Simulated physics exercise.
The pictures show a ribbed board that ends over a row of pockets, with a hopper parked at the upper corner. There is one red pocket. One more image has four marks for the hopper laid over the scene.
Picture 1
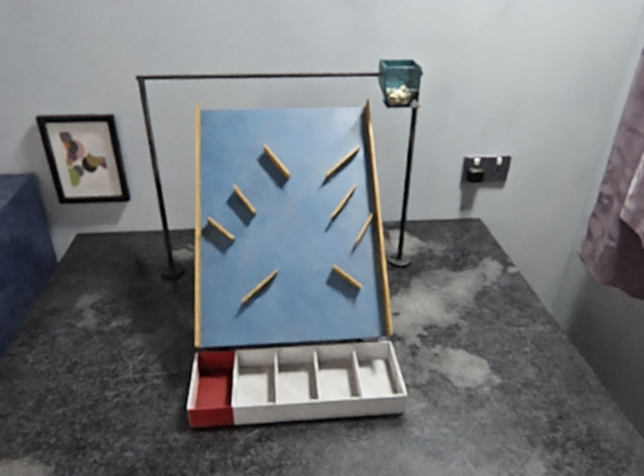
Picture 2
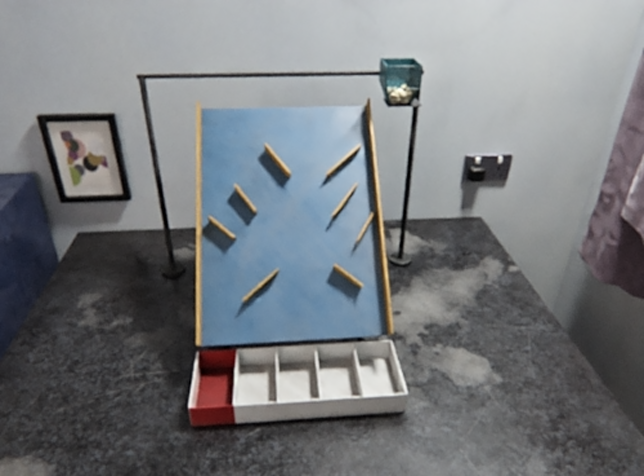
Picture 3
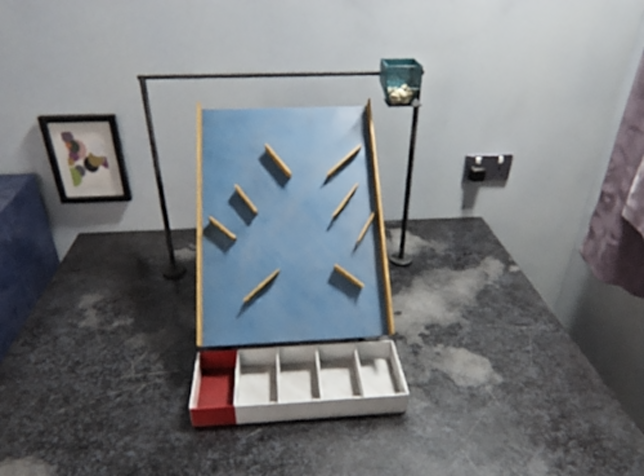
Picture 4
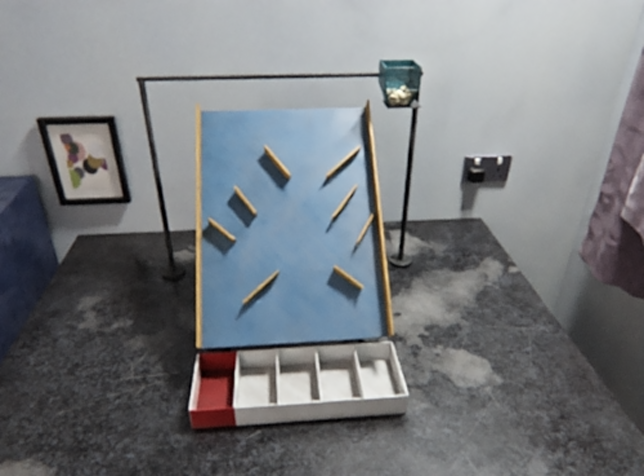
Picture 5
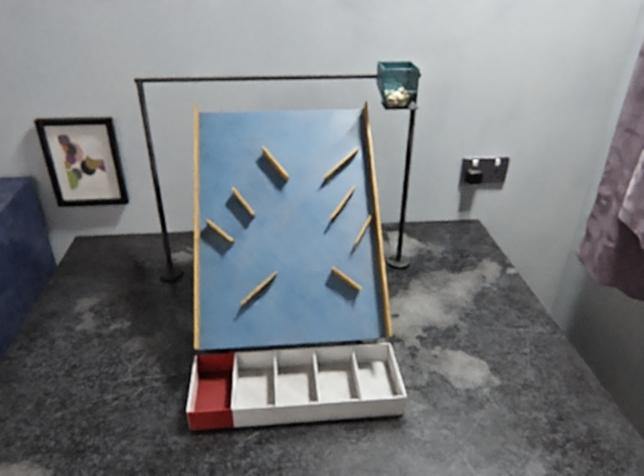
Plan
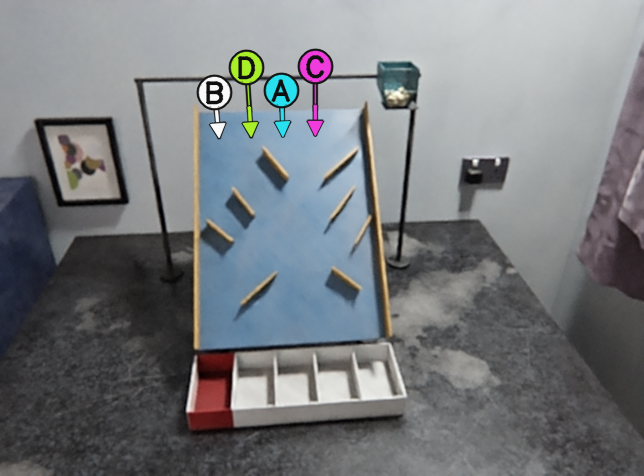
On a dark tabletop, a ribbed blue board stands above a tray while nothing noticeably moves.
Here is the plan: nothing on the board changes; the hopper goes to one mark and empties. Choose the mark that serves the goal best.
Mark B.
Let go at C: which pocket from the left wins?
The third from the left.
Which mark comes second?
It is D.
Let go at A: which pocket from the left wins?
It is the fourth one.
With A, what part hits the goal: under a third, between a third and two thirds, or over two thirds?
It is under a third.
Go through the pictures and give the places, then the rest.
In the first frame, hopper at (398, 95), white beans, door shut.
In the second frame, ribs (265, 144) to (290, 173), (327, 173) to (360, 144), (235, 184) to (256, 211).
In the third frame, ribs (334, 215) to (358, 183), (209, 216) to (235, 238), (358, 241) to (373, 213).
In the fourth frame, ribs (243, 302) to (278, 271), (335, 266) to (363, 287).
In the fifth frame, red pocket at (211, 418), number 1 of 5 from the left.
On the marked copy, mark A meets the board at (282, 131); mark B meets the board at (218, 132); mark C meets the board at (315, 130); mark D meets the board at (250, 131).
For mark A, a stray few in the red pocket, nearly all in other pockets.
For mark B, about half in the red pocket, about a quarter in other pockets, about a quarter held on the board.
For mark C, none in the red pocket, most in other pockets, a small part held on the board.
For mark D, about a quarter in the red pocket, about half in other pockets, about a quarter held on the board.
